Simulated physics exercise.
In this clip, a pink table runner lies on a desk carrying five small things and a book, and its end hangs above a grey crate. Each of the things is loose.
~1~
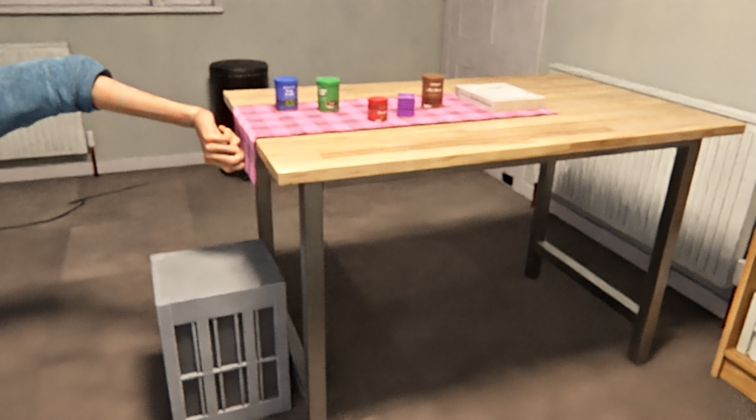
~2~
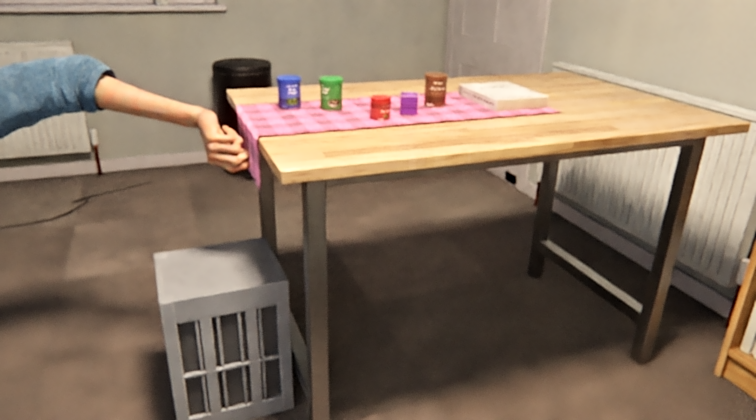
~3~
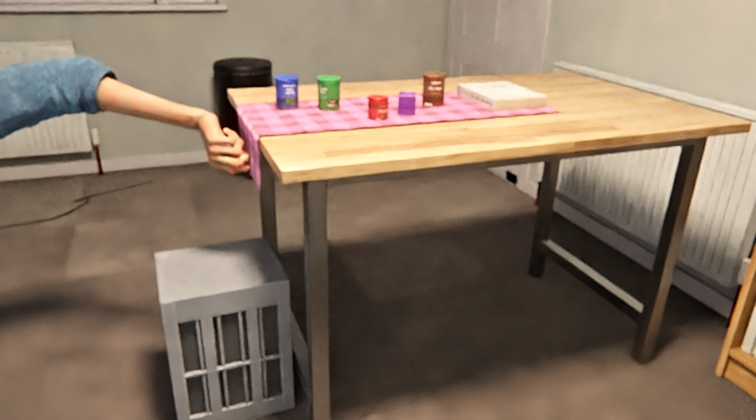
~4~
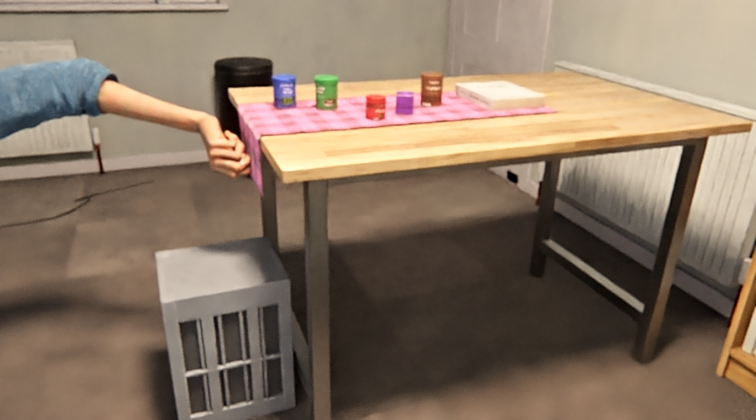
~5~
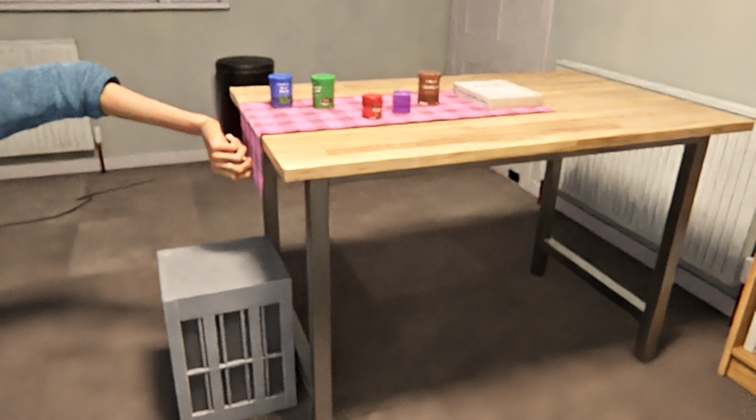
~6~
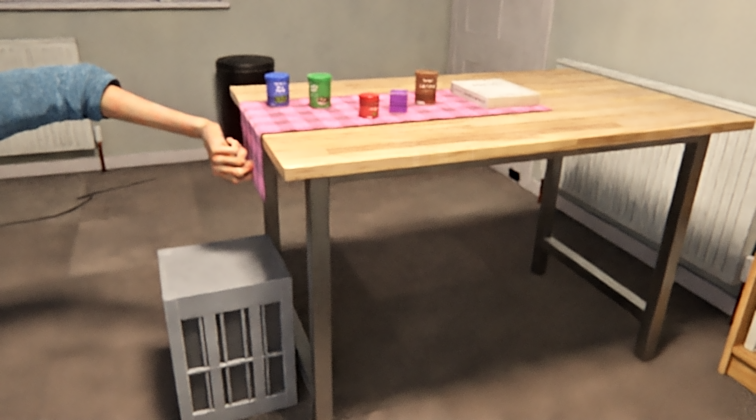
In a grey-walled room, a hand at the left end of a wooden table holds the hanging edge of a pink checked runner, and the cloth, with four containers, a purple cube and a book on it, shifts slightly left.
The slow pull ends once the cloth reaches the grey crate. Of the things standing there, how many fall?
Two of them.
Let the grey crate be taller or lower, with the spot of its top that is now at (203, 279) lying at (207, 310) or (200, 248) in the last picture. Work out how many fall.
In that event, 3 and 1.
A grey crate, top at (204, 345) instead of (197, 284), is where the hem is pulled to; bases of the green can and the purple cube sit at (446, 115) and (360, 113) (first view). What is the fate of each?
In the end the green can is still on top and the purple cube is no longer on top.
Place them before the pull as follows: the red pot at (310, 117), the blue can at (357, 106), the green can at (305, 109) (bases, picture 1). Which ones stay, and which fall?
Red pot dropped, blue can kept, green can dropped.
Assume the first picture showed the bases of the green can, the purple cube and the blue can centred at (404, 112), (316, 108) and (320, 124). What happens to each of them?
Result - green can still up, purple cube down, blue can down.
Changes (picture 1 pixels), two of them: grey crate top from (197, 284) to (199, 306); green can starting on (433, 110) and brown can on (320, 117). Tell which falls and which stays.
Outcome: Green can keeps its perch; brown can is gone.
Soon after, hem near (255, 232); blue can gone.
Then, hem on the crate; blue can and green can gone.
At rest, hem on the crate; blue can and green can gone. Over the edge go two.
